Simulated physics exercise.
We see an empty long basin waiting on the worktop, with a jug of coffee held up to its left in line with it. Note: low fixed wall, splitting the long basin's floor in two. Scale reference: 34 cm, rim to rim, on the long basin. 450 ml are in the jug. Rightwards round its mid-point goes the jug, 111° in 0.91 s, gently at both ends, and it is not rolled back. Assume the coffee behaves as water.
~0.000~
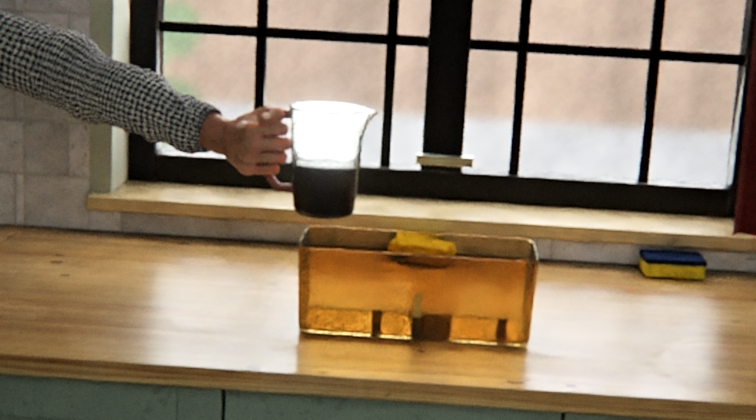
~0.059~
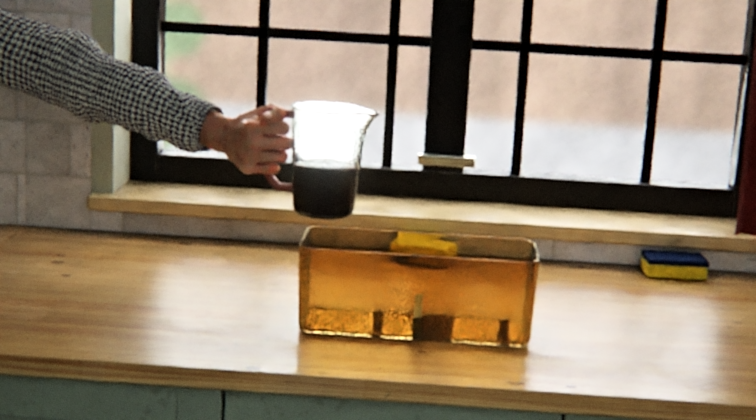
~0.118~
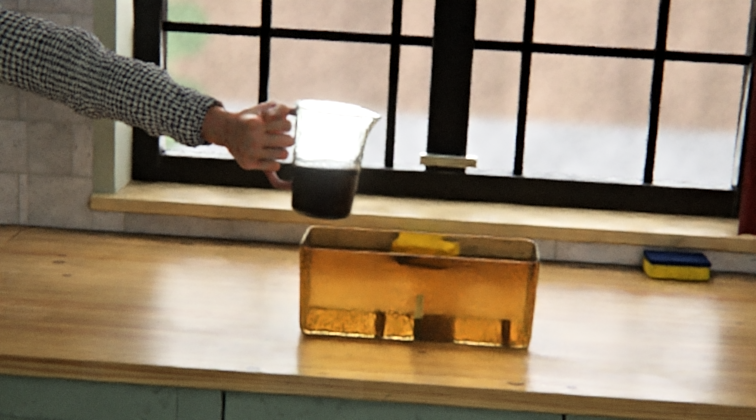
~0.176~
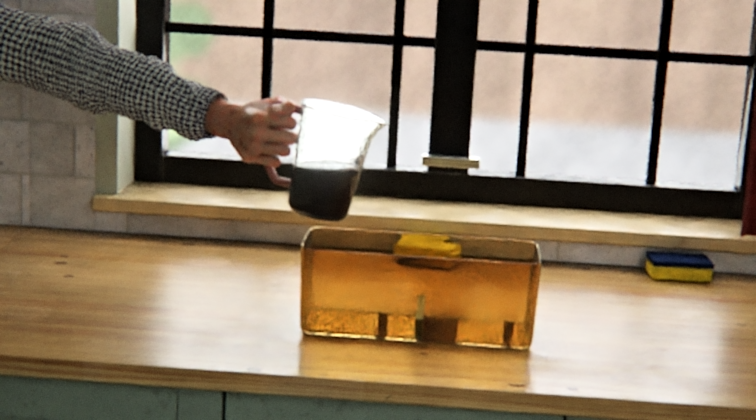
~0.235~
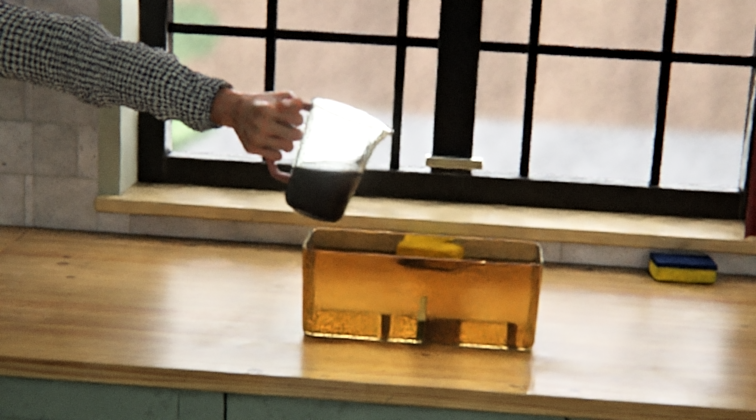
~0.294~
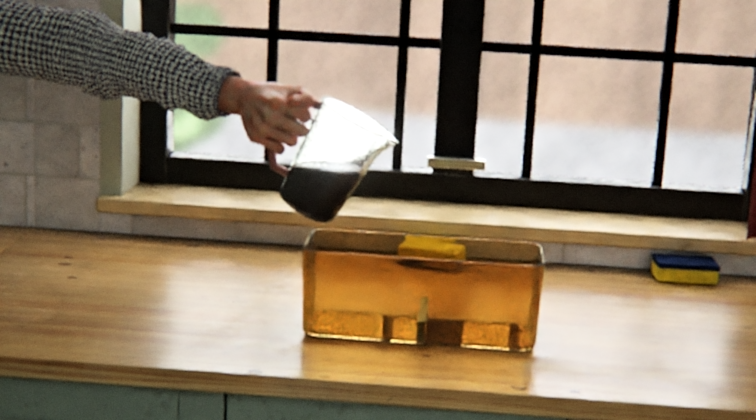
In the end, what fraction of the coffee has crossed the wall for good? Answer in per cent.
In the end about 18 per cent has crossed for good.
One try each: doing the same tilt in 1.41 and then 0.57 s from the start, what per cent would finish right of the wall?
Try 1: Approx. 35 %; try 2: Approx. 20 %.
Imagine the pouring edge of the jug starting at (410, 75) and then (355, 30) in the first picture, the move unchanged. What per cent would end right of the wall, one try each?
Near 85 in a hundred on the first go and near 15 in a hundred on the second.
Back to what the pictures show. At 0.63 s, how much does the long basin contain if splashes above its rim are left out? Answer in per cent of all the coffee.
Near 0 in a hundred.
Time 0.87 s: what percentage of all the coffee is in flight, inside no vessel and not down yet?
Around 12 percent of it is airborne.
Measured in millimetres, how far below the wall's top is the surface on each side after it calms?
Near 14 mm for the left and near 26 mm for the right.
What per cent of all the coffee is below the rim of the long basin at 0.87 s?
I'd say roughly 62 in a hundred of it.
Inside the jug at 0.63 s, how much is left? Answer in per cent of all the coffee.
Some 94 % of it is still there.
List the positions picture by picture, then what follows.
The first picture shows tilt 0°; pouring edge (378, 112); surface from (295, 161) to (358, 165); the long basin's rim runs from (303, 237) to (535, 252); the wall's top is at (418, 306).
The second picture shows tilt 1°; pouring edge (379, 113); surface from (295, 162) to (358, 165).
The third picture shows tilt 5°; pouring edge (383, 116); surface from (295, 163) to (358, 165).
The fourth picture shows tilt 10°; pouring edge (388, 123); surface from (296, 164) to (360, 166).
The fifth picture shows tilt 17°; pouring edge (394, 131); surface from (296, 164) to (362, 168).
The sixth picture shows tilt 26°; pouring edge (399, 142); surface from (294, 165) to (364, 169).
Then, 0.63 s in, the tilt is 87° and 93 per cent is still to pour, 0 is left of the wall and 0 right of it.
Then, 0.87 s in, the tilt is 111° and 26 per cent is still to pour, 53 is left of the wall and 9 right of it.
Then, 1.13 s in, the tilt is 111° and 1 per cent is still to pour, 81 is left of the wall and 16 right of it.
Then, 1.41 s in, the tilt is 111° and 0 per cent is still to pour, 80 is left of the wall and 18 right of it.
Finally, 81 per cent lies left of the wall, 18 right of it and 1 outside.
